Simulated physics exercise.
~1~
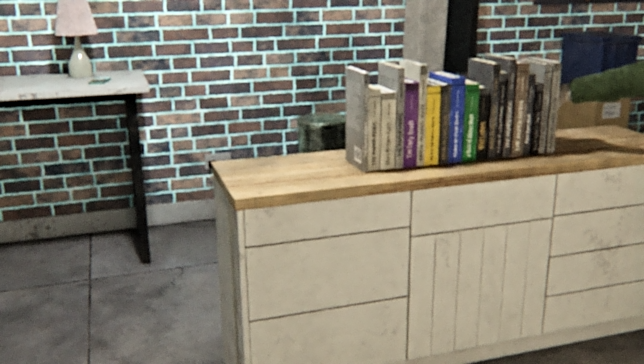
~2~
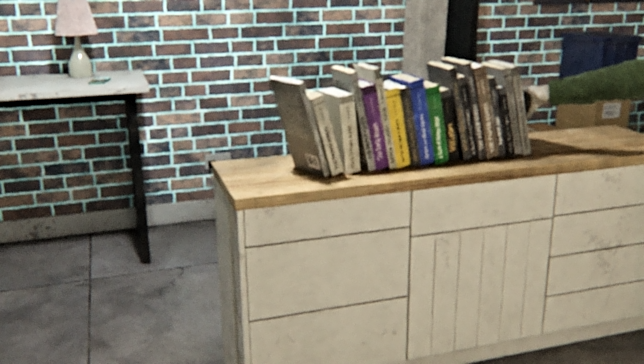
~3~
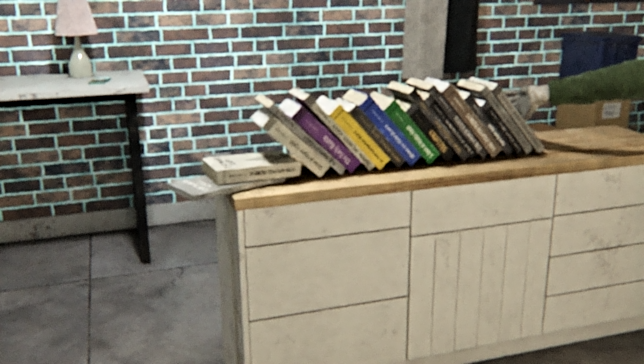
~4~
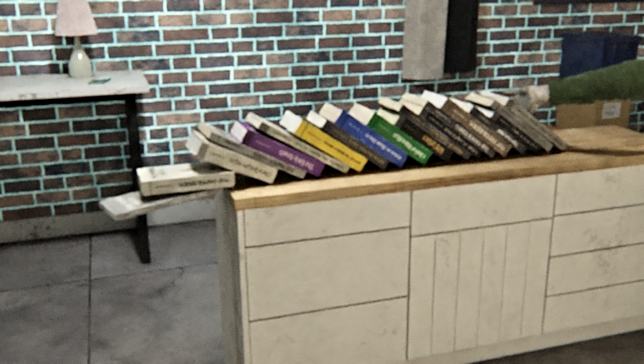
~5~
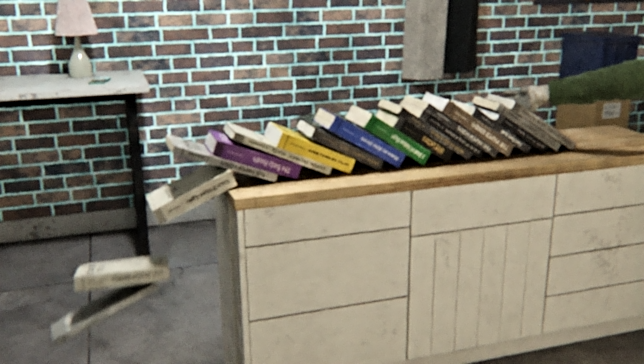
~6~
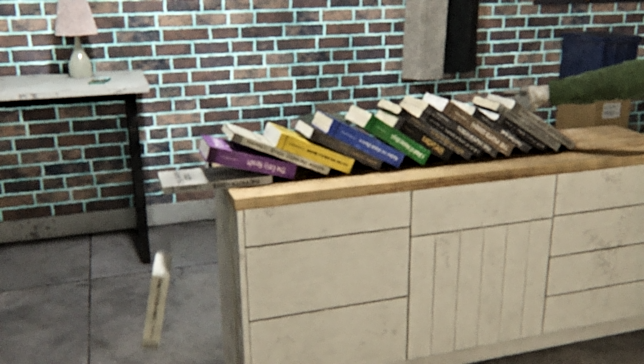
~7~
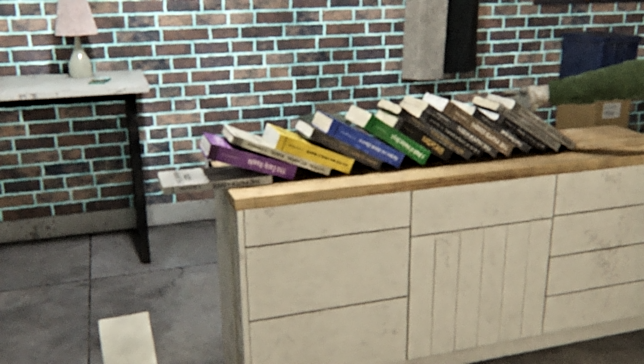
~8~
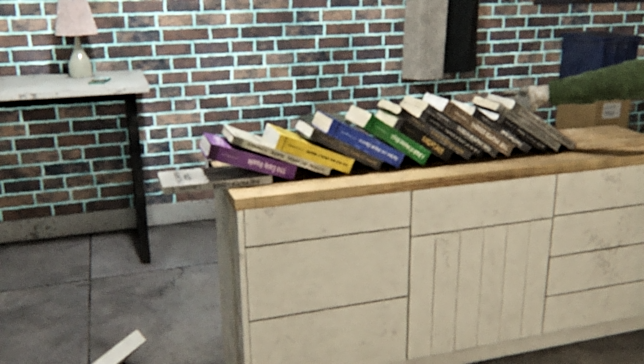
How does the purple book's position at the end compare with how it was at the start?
At the start the purple book stood upright in the row, but by the end it had tipped over to the left and was lying on its side.
A green-sleeved arm pushed a row of upright books on a wooden-topped cabinet, and they toppled leftward one after another. A few pale books at the left end dropped to the floor, while the purple one stayed on top, lying on its side.
